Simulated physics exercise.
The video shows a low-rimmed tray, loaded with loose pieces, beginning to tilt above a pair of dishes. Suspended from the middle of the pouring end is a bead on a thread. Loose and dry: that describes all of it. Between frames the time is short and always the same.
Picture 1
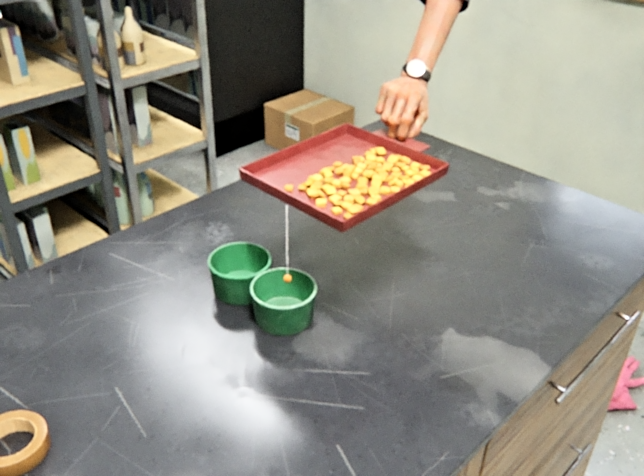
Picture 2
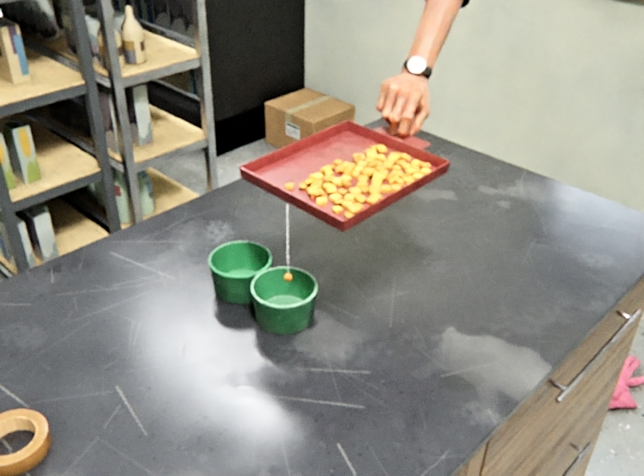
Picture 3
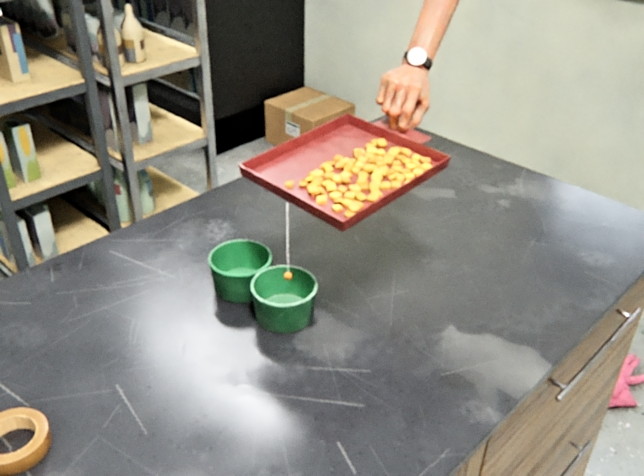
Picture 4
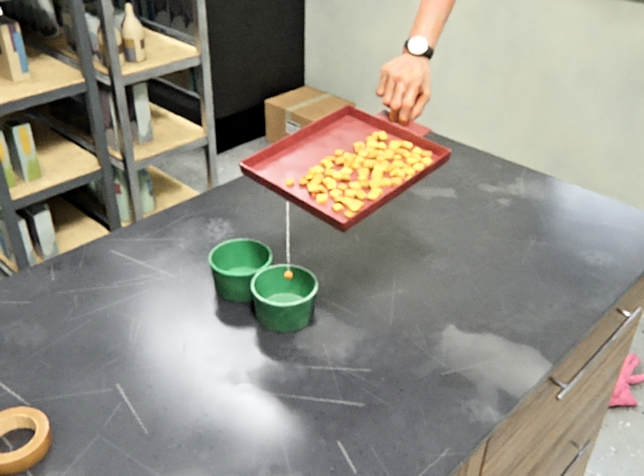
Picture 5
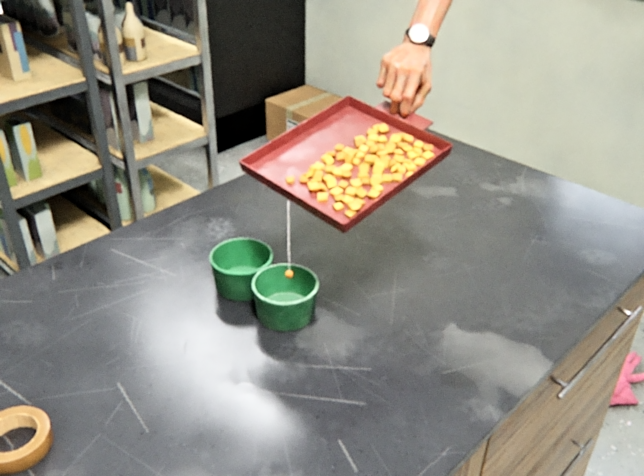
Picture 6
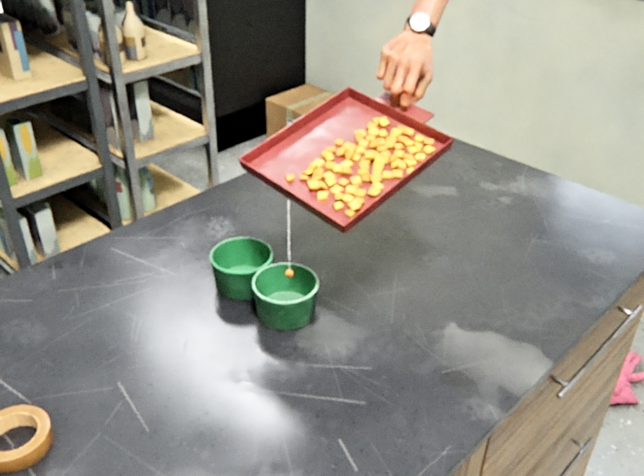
In this clip, a hand wearing a watch holds a red tray of yellow-orange pieces above two green dishes on a dark worktop, then gradually tilts it slightly toward the viewer while a bead hangs from its near edge.
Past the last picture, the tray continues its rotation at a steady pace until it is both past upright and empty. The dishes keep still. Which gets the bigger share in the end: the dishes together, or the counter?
The dishes collect the minority.
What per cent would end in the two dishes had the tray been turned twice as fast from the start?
I'd put it at some 0 per cent.
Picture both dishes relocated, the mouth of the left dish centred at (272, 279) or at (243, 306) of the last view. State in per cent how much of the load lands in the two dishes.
90 and 10 in a hundred.
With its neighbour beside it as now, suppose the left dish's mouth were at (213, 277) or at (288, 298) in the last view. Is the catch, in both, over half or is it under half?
For the two places in order: A minority share, a majority share.
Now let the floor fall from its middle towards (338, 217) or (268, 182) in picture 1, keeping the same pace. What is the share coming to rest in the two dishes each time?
Lab note: Try one about 0 %, try two about 80 %.
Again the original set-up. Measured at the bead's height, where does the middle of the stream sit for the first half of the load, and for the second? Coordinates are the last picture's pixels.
Early half (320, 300), late half (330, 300).
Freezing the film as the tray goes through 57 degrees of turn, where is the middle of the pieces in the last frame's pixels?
(348, 182).
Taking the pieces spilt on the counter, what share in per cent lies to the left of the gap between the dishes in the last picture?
My estimate is some 10 per cent.
Soon, tray tipped steeply; nearly all on the tray; a stray few in the air.
A while on, tray tipped right over; most on the tray; a small part outside both; a small part in the air.
Towards the end, tray tipped past a quarter turn; a stray few in the right dish; nearly all outside both.
Finally, tray tipped past a quarter turn; a stray few in the right dish; none in the left dish; nearly all outside both.
